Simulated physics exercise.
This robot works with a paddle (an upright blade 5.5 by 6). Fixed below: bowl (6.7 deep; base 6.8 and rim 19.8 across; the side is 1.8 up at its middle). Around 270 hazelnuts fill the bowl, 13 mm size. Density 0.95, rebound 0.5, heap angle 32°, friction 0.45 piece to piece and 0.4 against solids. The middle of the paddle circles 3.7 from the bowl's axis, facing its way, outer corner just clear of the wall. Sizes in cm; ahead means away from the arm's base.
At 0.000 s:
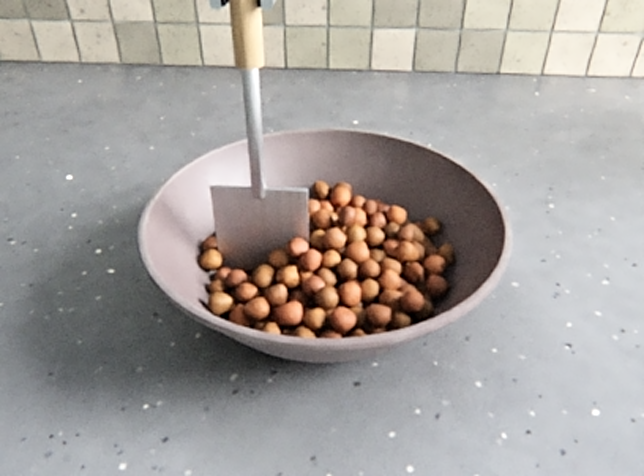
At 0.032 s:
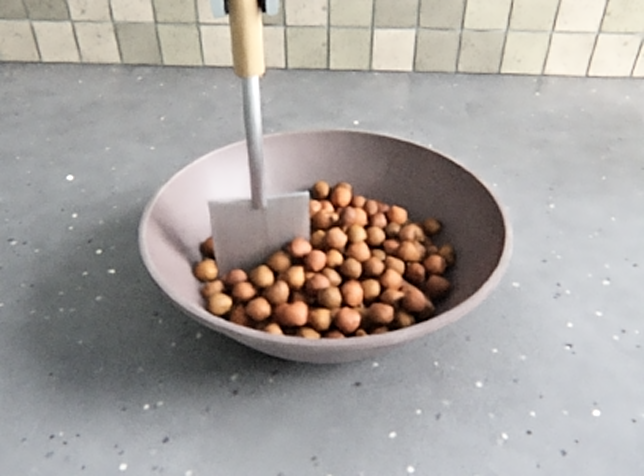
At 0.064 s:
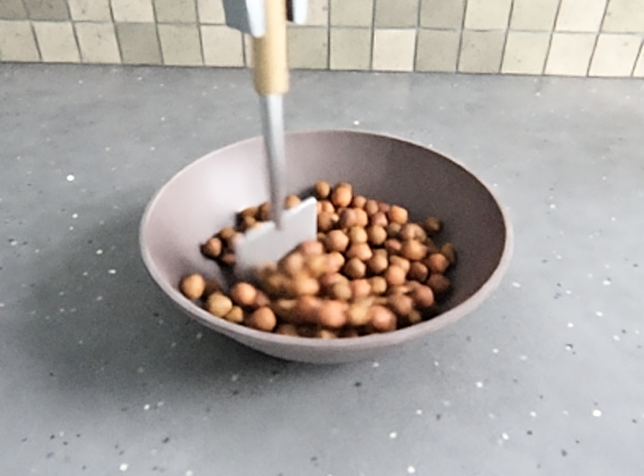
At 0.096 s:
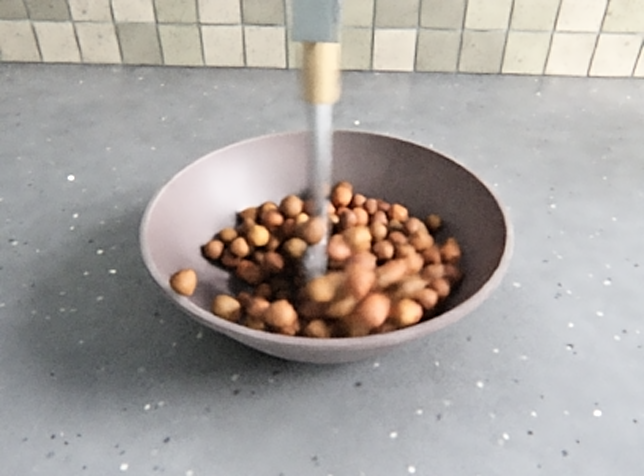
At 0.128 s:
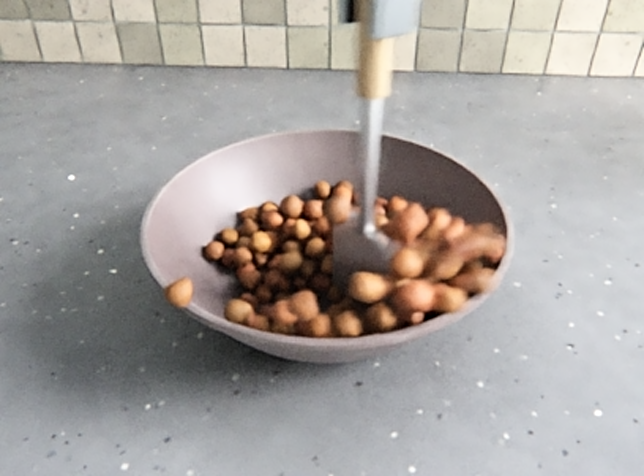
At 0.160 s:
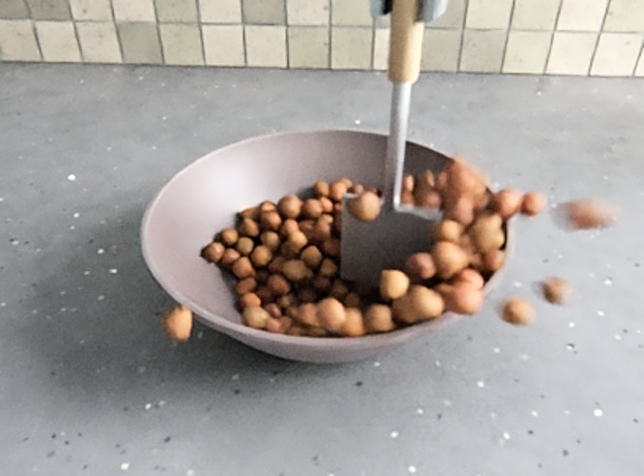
A robot's flat metal paddle swept from left to right through the near side of a bowl of hazelnuts, pushing them into a heap and flinging several over the right rim while one dropped over the left.
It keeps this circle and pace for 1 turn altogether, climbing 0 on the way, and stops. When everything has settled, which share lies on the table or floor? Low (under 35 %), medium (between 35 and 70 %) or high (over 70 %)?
On the table or floor the share is medium, between 35 and 70 %.
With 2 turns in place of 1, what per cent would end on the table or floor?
It would be near 60 per cent.
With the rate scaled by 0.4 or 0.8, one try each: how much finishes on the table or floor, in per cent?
Some 5 and 30 per cent.
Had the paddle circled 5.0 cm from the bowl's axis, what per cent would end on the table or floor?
Then about 35 per cent.
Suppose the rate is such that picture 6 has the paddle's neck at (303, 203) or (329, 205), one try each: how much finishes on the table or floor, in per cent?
About 10 and 15 per cent.
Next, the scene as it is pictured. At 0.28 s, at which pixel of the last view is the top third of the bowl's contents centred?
Near (270, 156).
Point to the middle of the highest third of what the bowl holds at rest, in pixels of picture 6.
Around (278, 312).
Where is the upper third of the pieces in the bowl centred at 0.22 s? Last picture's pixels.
Around (393, 162).
By 0.22 s, 232° round, highest piece 14 above the table; 237 in the bowl, 34 in flight or on the tool.
By 0.28 s, 302° round, highest piece 14 above the table; 203 in the bowl, 9 on the table or floor, 59 in flight or on the tool.
By 0.51 s, 0° round, highest piece 7 above the table; 156 in the bowl, 108 on the table or floor, 7 in flight or on the tool.
By 1.21 s, 0° round, highest piece 6 above the table; 156 in the bowl, 115 on the table or floor.
Final count, 156 in the bowl, 115 on the table or floor. That is 42 % on the table or floor.
